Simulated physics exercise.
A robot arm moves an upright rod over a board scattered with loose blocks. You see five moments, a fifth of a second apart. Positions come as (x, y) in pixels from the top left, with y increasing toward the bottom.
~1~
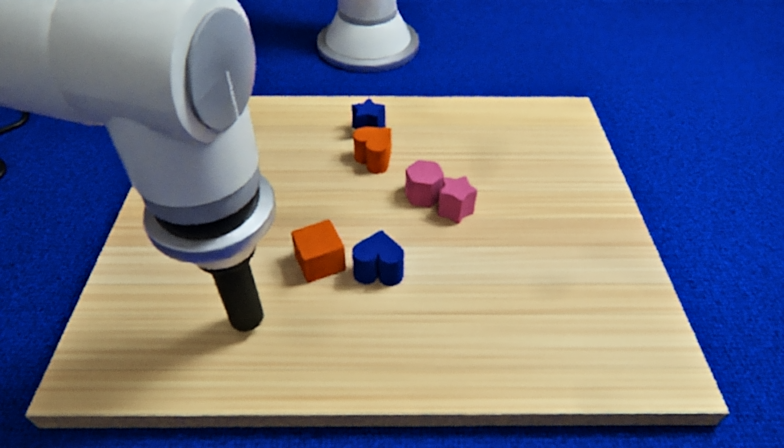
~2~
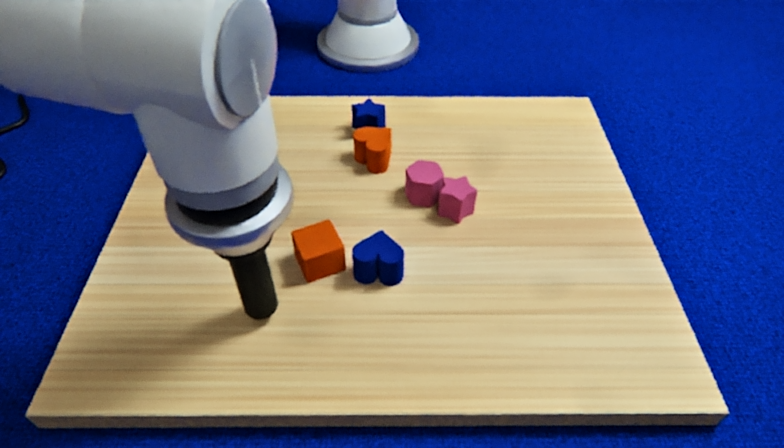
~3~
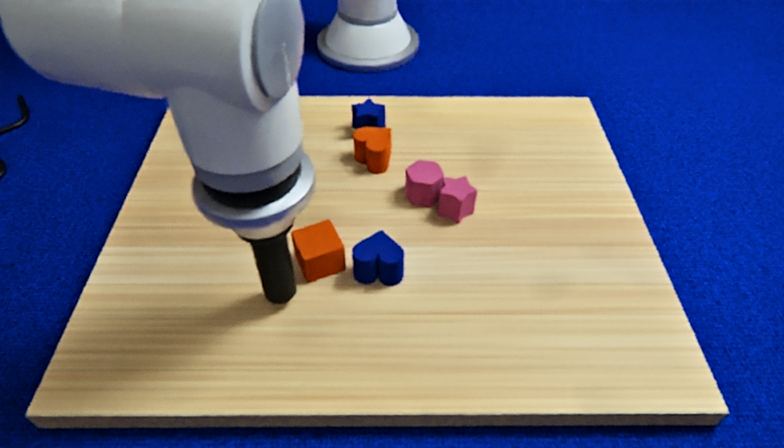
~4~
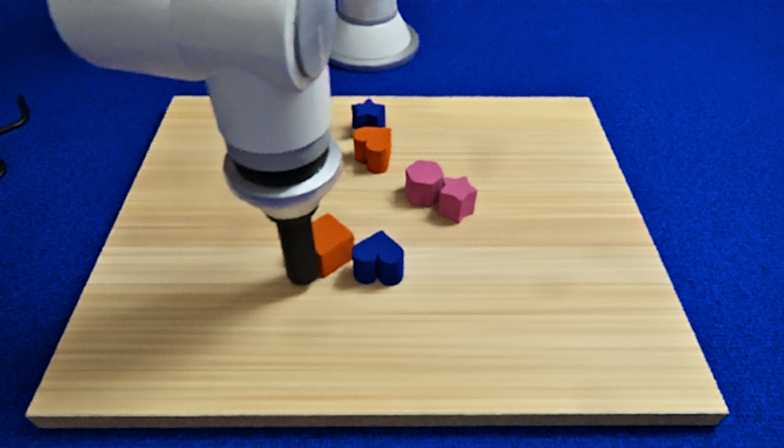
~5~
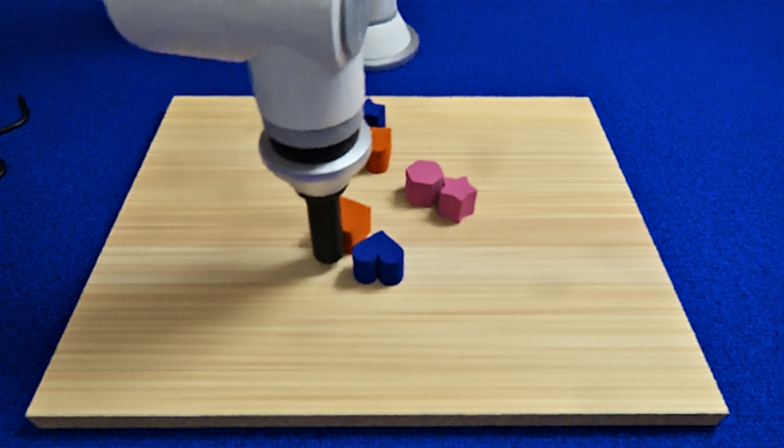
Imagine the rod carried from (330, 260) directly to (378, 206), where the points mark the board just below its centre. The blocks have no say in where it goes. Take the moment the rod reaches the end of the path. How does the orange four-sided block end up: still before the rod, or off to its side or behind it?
Final position: Ahead.
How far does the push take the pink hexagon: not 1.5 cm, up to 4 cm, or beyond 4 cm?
Displaced less than 1.5 cm.
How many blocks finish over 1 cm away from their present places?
I predict one.
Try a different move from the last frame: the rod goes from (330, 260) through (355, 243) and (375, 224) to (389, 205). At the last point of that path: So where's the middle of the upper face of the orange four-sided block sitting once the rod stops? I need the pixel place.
The middle of the upper face of the orange four-sided block will lie at about (371, 163) in the picture.
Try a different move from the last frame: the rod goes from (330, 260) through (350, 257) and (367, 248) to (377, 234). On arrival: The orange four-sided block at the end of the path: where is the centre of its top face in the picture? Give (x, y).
At pixel (356, 191).
What follows on the original path. Halfway along, rod at (354, 224); orange four-sided block at (363, 185), turned 15° anticlockwise.
At the end, rod at (378, 199); orange four-sided block at (377, 161), turned 35° anticlockwise; orange heart at (374, 135); blue heart in place; pink hexagon in place.
